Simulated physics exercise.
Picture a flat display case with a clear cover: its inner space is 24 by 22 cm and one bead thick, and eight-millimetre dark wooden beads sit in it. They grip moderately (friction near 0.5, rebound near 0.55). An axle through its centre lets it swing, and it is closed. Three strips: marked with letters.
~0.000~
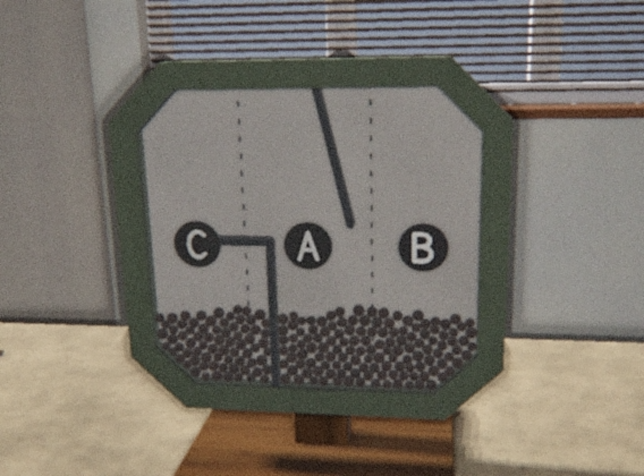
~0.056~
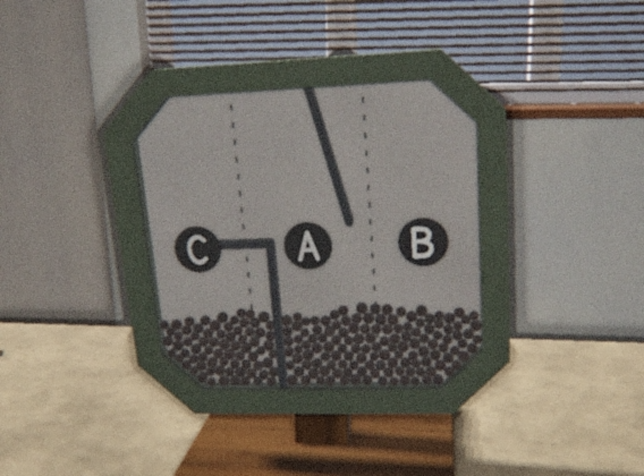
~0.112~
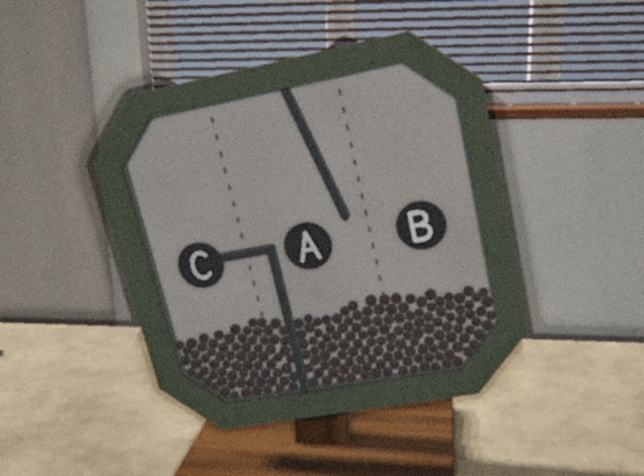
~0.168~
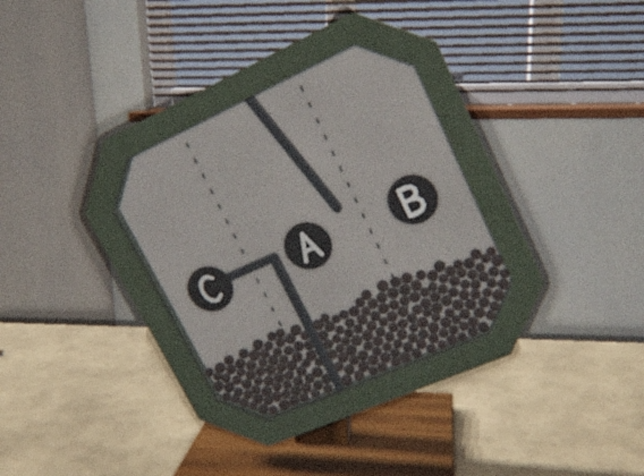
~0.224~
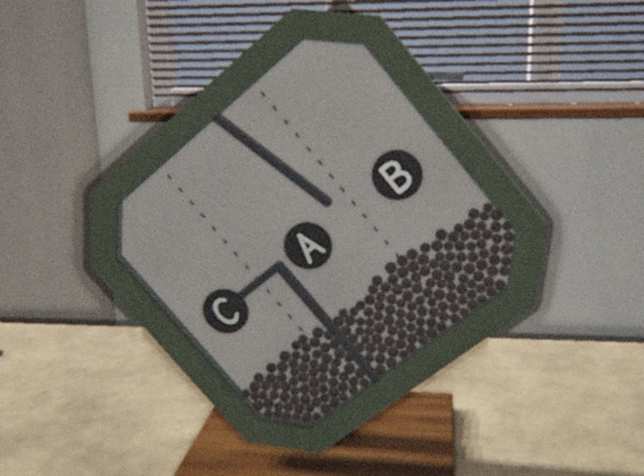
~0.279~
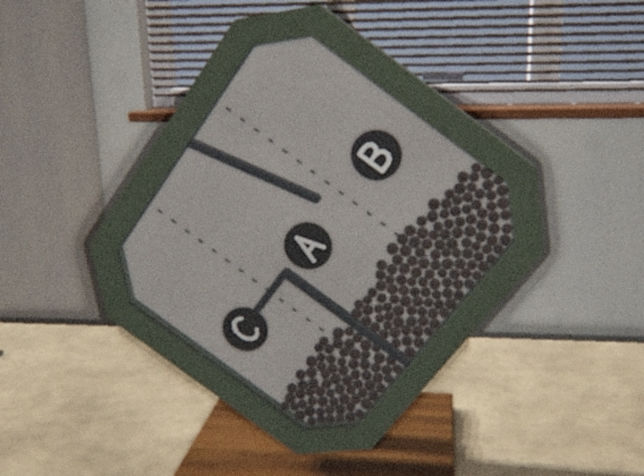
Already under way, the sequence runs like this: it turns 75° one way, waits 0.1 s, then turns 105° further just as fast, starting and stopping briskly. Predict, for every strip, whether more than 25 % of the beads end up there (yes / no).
Strip A: Yes. Strip B: No. Strip C: Yes.
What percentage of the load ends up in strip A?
About 45 %.
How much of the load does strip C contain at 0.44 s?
I'd say close to 30 in a hundred.
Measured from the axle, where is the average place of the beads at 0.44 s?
Roughly 7 centimetres to the right and 3 centimetres below.
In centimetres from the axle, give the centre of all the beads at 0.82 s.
Offset approx. 5 cm right, 1 cm below.
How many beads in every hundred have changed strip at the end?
Close to 35 % end up somewhere else.
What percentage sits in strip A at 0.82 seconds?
About 50 percent of the load.
After 0.44 s, it stands 75° anticlockwise; the beads' middle is 7 cm right of and 3 cm below the centre; A 45 %, B 25 %, C 30 %.
After 0.82 s, it stands 129° anticlockwise; the beads' middle is 5 cm right of and 1 cm below the centre; A 50 %, B 10 %, C 40 %.
After 1.09 s, it stands 180° anticlockwise; the beads' middle is 3 cm right of and 6 cm below the centre; A 45 %, B 10 %, C 45 %.
At rest by 1.8 s, it stands 180° anticlockwise; A 45 %, B 10 %, C 45 %.
